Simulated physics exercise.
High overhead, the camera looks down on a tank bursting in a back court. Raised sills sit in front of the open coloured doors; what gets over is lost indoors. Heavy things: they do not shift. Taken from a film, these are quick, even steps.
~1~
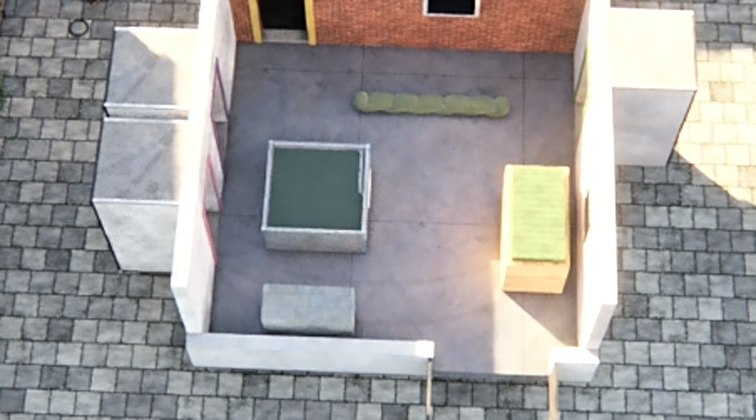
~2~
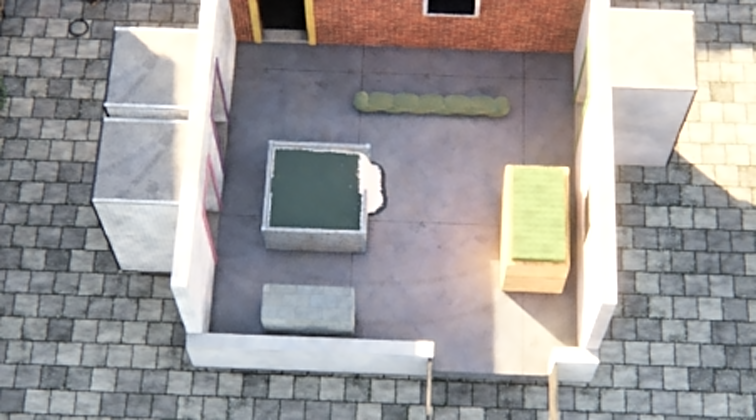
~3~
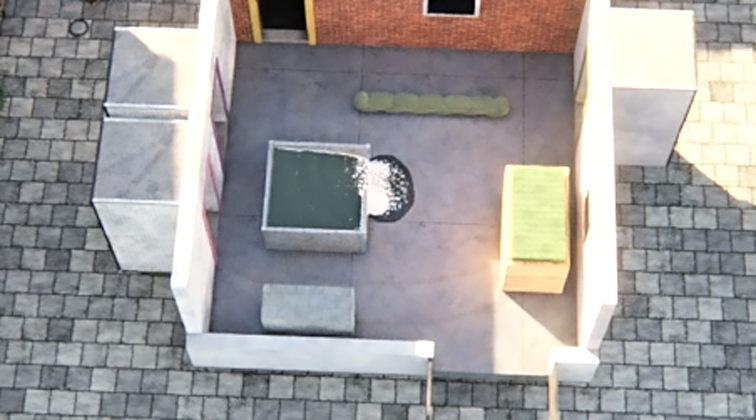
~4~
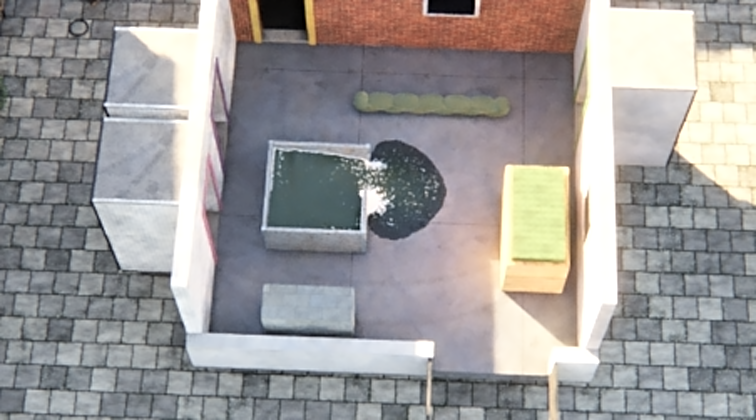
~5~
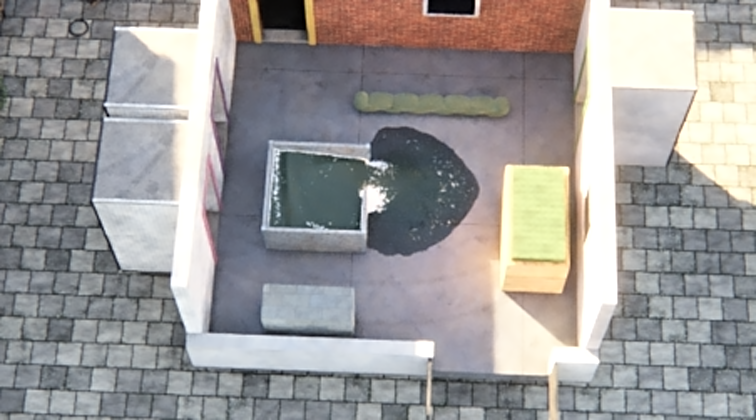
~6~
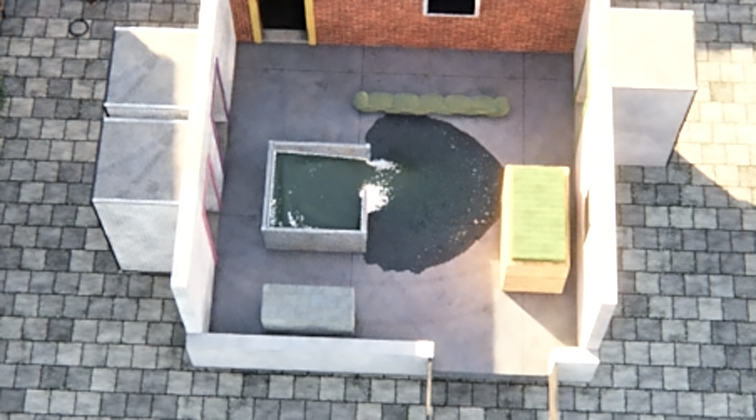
In a walled court, water bursts from a tank's right side and spreads rightward across the floor.
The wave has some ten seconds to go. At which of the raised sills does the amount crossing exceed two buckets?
In the end the yellow door gets two buckets or less inside, the purple door gets two buckets or less inside, the green door gets more than two buckets inside, the pink door gets two buckets or less inside.
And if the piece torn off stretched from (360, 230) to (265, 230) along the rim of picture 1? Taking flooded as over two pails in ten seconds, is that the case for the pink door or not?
Pink: Above the limit.
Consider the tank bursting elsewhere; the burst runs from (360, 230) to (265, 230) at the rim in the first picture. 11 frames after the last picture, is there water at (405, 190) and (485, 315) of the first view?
Order as given: Unwetted, then inundated.
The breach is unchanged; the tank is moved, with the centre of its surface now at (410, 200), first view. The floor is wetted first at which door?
It would be the green-painted one.
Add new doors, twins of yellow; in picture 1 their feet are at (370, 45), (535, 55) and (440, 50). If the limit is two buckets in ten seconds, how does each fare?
Log: Door one is below the limit; door two is above the limit; door three is below the limit.
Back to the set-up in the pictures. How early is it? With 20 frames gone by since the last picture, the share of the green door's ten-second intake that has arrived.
I'd put it at 75 percent.
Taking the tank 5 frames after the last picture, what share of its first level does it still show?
I'd put it near 64 per cent.
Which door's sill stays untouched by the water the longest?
My answer: The pink-painted one.
A moment on, water covers 25 % of the floor; the yellow door not reached, the purple door not reached, the green door wet at the sill, nothing in, the pink door not reached.
Next, water covers 35 % of the floor; the yellow door not reached, the purple door not reached, the green door over two buckets in, the pink door not reached.
Then, water covers 45 % of the floor; the yellow door not reached, the purple door not reached, the green door far over two buckets in, the pink door not reached.
Later, water covers 60 % of the floor; the yellow door not reached, the purple door not reached, the green door far over two buckets in, the pink door not reached.
In the end, water covers 80 % of the floor; the yellow door wet at the sill, nothing in, the purple door wet at the sill, nothing in, the green door far over two buckets in, the pink door wet at the sill, nothing in.
